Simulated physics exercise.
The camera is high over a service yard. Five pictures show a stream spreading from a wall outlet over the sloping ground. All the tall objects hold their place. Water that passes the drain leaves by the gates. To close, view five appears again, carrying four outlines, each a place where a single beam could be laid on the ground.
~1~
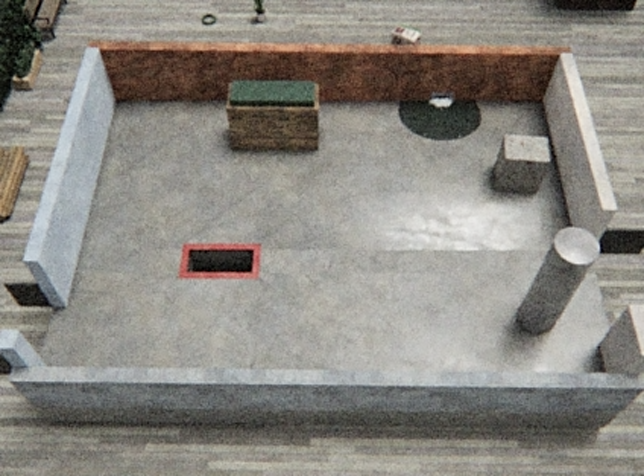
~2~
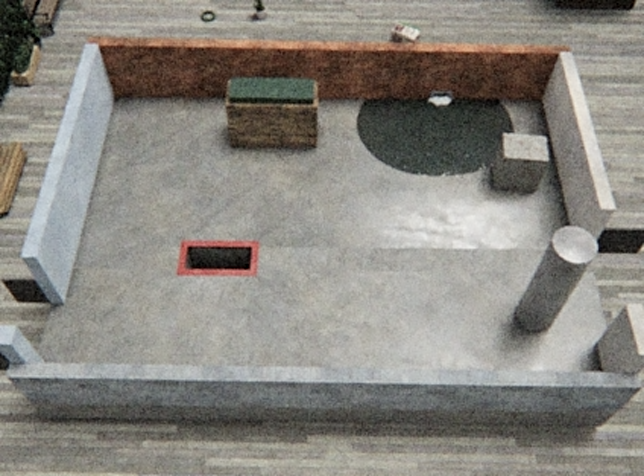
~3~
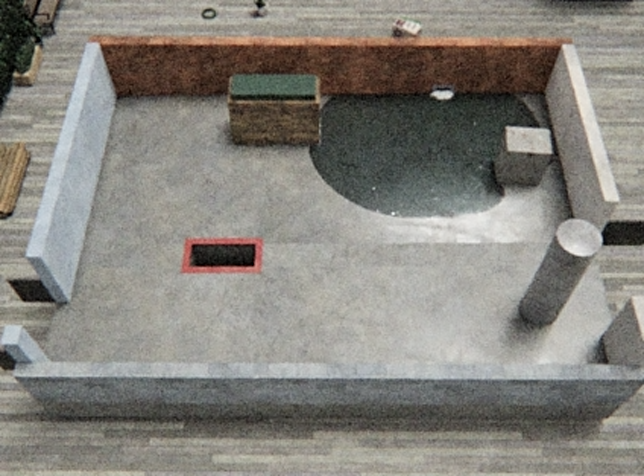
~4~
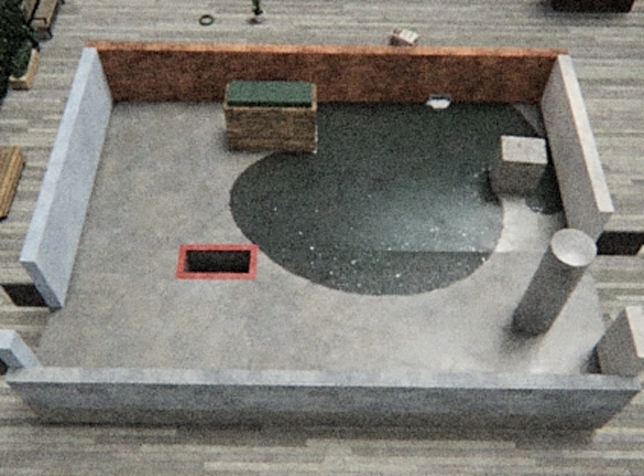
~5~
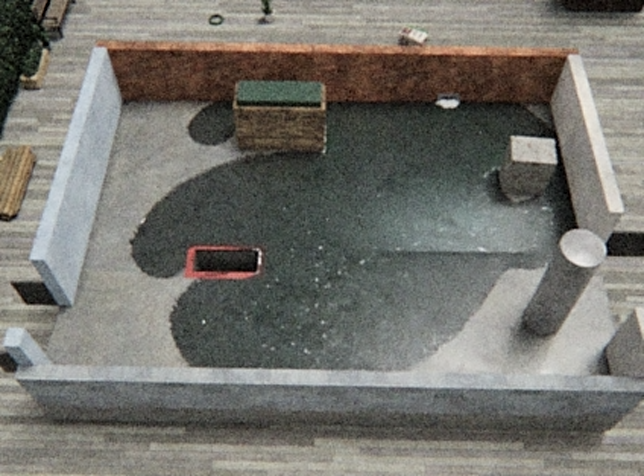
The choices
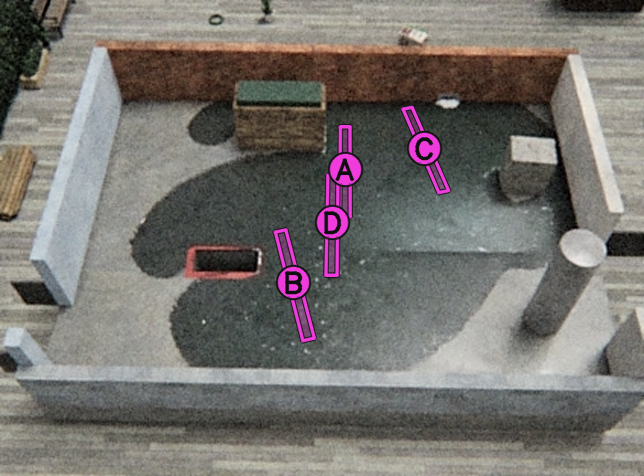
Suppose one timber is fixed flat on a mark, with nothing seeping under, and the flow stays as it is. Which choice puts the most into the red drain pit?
B beats the others.
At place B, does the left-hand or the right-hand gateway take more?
The left gate.
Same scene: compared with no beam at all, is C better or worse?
It is worse.
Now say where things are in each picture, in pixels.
The first frame shows outfall at (441, 97); red drain pit at (220, 261); open gate at (59, 338); open gate at (588, 296); front seen at (419, 132), 3 % of the ground wet; red drain pit still dry.
The second frame shows front seen at (406, 168), 10 % of the ground wet; red drain pit still dry.
The third frame shows front seen at (381, 210), 21 % of the ground wet; red drain pit still dry.
The fourth frame shows front seen at (308, 278), 37 % of the ground wet; red drain pit still dry.
The fifth frame shows front seen at (177, 337), 62 % of the ground wet; red drain pit taking water.
On the marked copy, A from (344, 216) to (345, 126); B from (280, 231) to (308, 339); C from (407, 108) to (443, 191); D from (331, 275) to (332, 175).
For place A, about 7 % of the stream goes into the red drain pit, about 91 % out by the gates.
For place B, about 11 % of the stream goes into the red drain pit, about 86 % out by the gates.
For place C, about 6 % of the stream goes into the red drain pit, about 91 % out by the gates.
For place D, about 7 % of the stream goes into the red drain pit, about 91 % out by the gates.
